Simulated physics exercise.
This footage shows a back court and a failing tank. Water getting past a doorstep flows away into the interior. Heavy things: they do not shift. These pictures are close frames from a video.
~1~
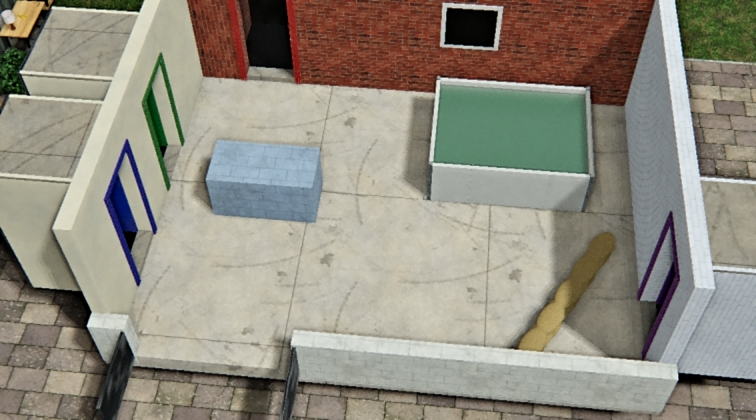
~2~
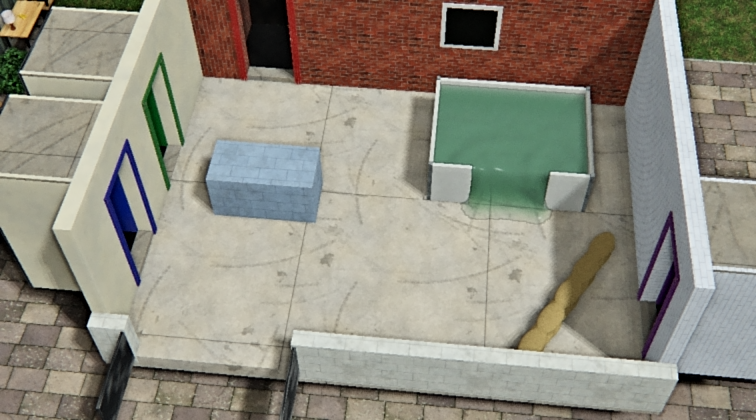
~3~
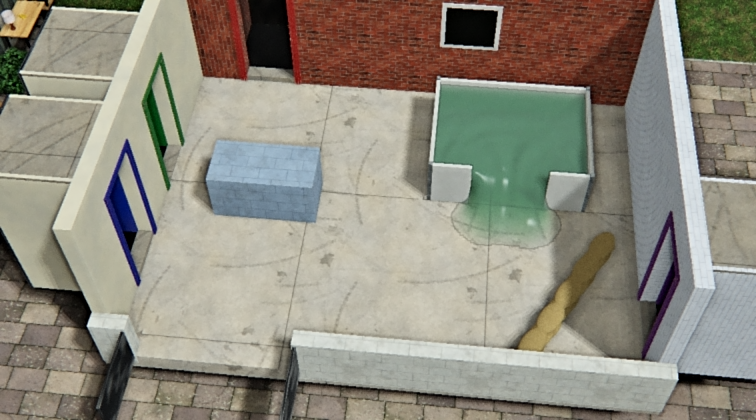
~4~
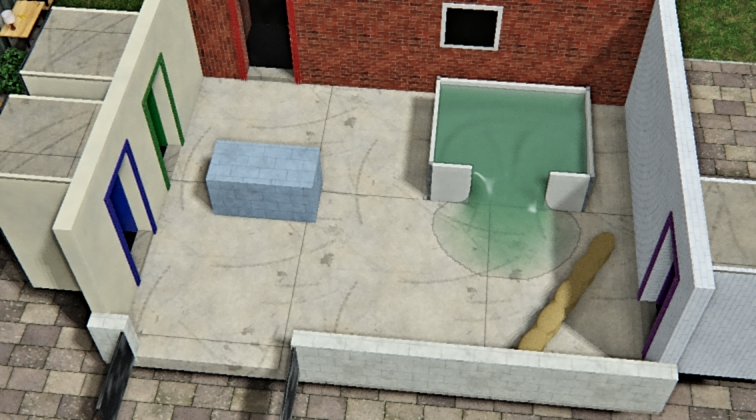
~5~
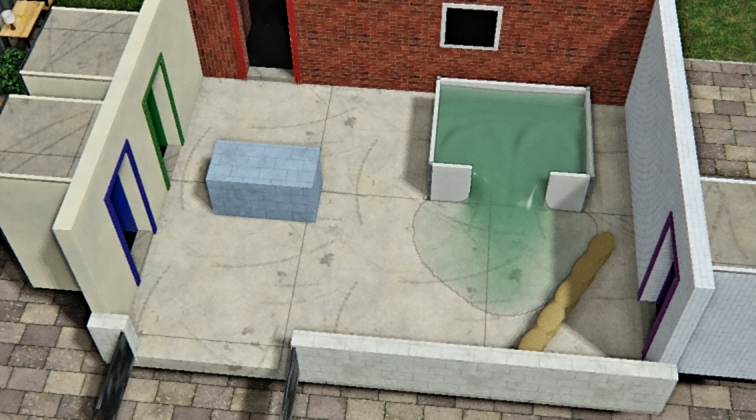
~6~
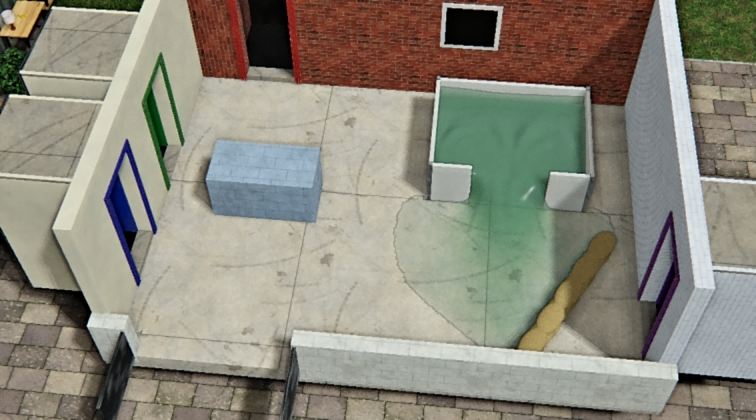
Green water pours through a gap in the tank's front and spreads across the courtyard floor.
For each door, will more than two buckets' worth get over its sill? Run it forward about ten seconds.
Purple door: Exceeds two buckets. Green door: Exceeds two buckets. Red door: Within two buckets. Blue door: Exceeds two buckets.
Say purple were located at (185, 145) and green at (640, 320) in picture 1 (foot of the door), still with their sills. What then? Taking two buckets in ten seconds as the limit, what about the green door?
Note: Green one comes out above.
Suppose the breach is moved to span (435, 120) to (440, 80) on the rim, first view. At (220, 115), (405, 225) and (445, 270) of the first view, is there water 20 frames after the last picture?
As listed: Wet, not flooded, no water.
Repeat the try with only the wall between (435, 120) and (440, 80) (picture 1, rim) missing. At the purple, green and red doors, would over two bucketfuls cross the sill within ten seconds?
I'd say the purple one stays shy of the line, the green one crosses the line and the red one crosses the line.
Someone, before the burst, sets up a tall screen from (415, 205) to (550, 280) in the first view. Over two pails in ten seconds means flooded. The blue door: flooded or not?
The blue door falls short.
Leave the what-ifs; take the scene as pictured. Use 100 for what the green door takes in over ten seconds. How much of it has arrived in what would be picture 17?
The figure is near 0 per cent.
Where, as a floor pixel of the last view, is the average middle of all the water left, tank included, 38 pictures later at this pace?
About (402, 234) in the last view.
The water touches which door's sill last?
My answer: The red one.
A moment on, water covers 25 % of the floor; the purple door not reached, the green door not reached, the red door not reached, the blue door not reached.
Next, water covers 35 % of the floor; the purple door wet at the sill, nothing in, the green door not reached, the red door not reached, the blue door not reached.
Then, water covers 60 % of the floor; the purple door over two buckets in, the green door not reached, the red door not reached, the blue door under two buckets in.
Later, water covers 75 % of the floor; the purple door over two buckets in, the green door under two buckets in, the red door wet at the sill, nothing in, the blue door far over two buckets in.
In the end, water covers 95 % of the floor; the purple door over two buckets in, the green door over two buckets in, the red door wet at the sill, nothing in, the blue door far over two buckets in.
